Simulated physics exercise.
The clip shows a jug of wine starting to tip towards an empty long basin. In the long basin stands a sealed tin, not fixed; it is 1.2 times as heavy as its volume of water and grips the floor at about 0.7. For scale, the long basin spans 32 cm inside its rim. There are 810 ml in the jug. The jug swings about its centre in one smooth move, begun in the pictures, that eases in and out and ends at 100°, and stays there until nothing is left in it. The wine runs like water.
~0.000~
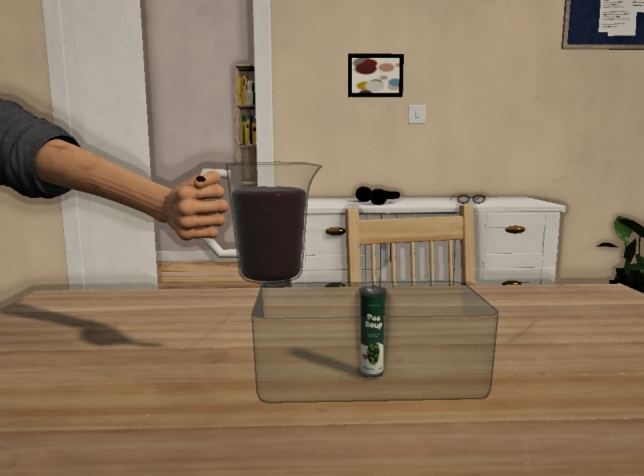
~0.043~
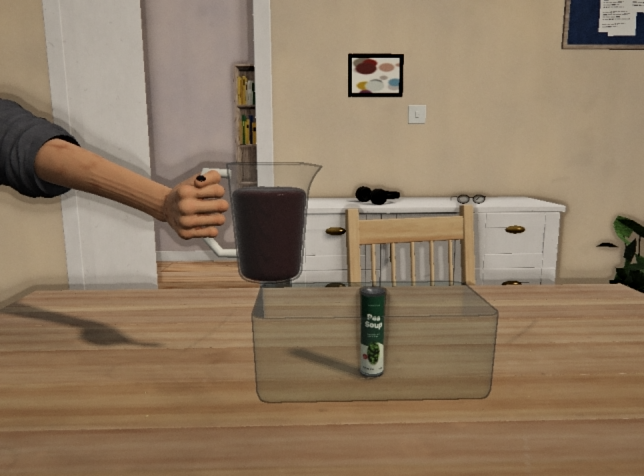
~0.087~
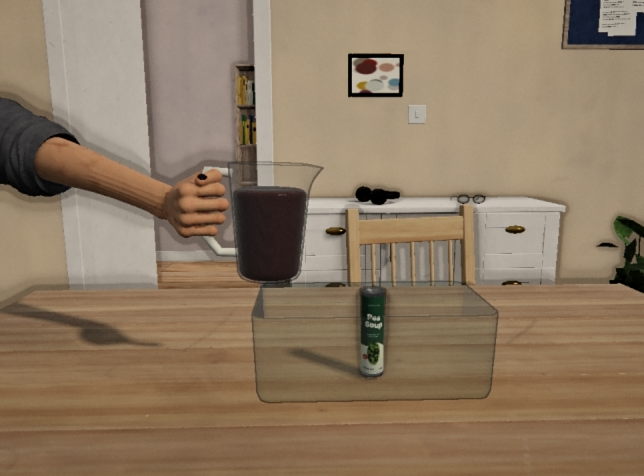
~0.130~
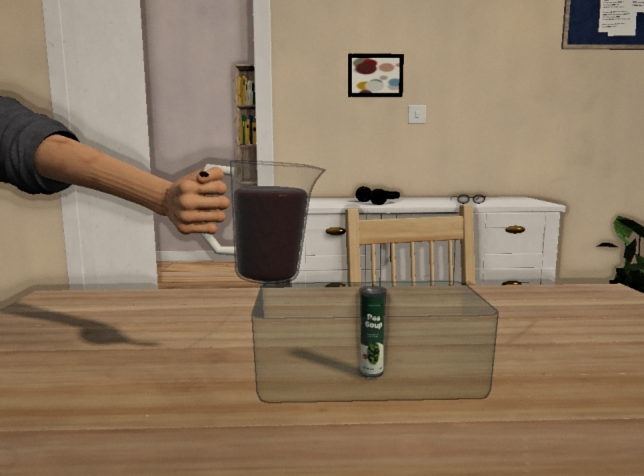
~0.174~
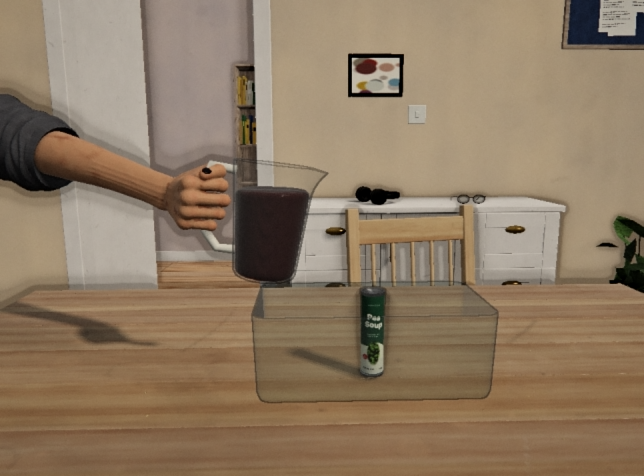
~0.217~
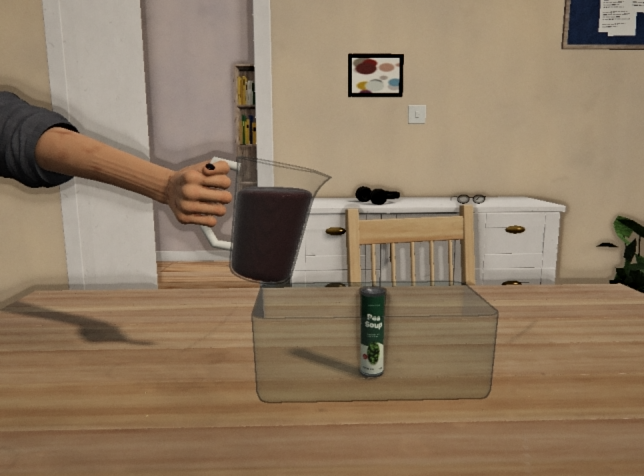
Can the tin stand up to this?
It falls.
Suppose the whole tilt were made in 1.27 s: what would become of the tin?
Then it goes over.
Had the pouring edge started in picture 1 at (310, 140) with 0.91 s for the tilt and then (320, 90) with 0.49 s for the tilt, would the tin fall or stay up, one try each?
First it falls; then it stays up.
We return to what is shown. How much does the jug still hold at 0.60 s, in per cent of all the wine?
Near 90 in a hundred.
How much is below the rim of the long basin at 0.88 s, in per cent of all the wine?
Near 40 in a hundred.
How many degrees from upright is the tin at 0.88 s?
About 0°.
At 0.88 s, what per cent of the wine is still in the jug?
Some 44 per cent.
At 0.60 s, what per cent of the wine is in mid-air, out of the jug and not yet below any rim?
Near 10 in a hundred.
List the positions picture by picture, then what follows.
In the first picture, it leans 0°; its right rim is at (322, 165); the wine meets the walls at (233, 190) and (306, 190); the long basin's rim runs from (257, 301) to (480, 298); the tin's top is at (373, 295).
In the second picture, it leans 0°; its right rim is at (322, 165); the wine meets the walls at (233, 190) and (306, 190).
In the third picture, it leans 2°; its right rim is at (324, 166); the wine meets the walls at (233, 190) and (307, 191).
In the fourth picture, it leans 4°; its right rim is at (326, 169); the wine meets the walls at (235, 189) and (308, 191).
In the fifth picture, it leans 7°; its right rim is at (329, 172); the wine meets the walls at (236, 190) and (310, 192).
In the sixth picture, it leans 11°; its right rim is at (332, 176); the wine meets the walls at (239, 190) and (313, 192).
Then, 0.60 s in, the tilt is 66° and 91 per cent is still to pour; the tin stands where it began.
Then, 0.88 s in, the tilt is 97° and 45 per cent is still to pour; the tin stands where it began.
Then, 1.18 s in, the tilt is 100° and 7 per cent is still to pour; the tin lies on its side.
Then, 1.50 s in, the tilt is 100° and 0 per cent is still to pour; the tin lies on its side.
Finally, the tin lies on its side.
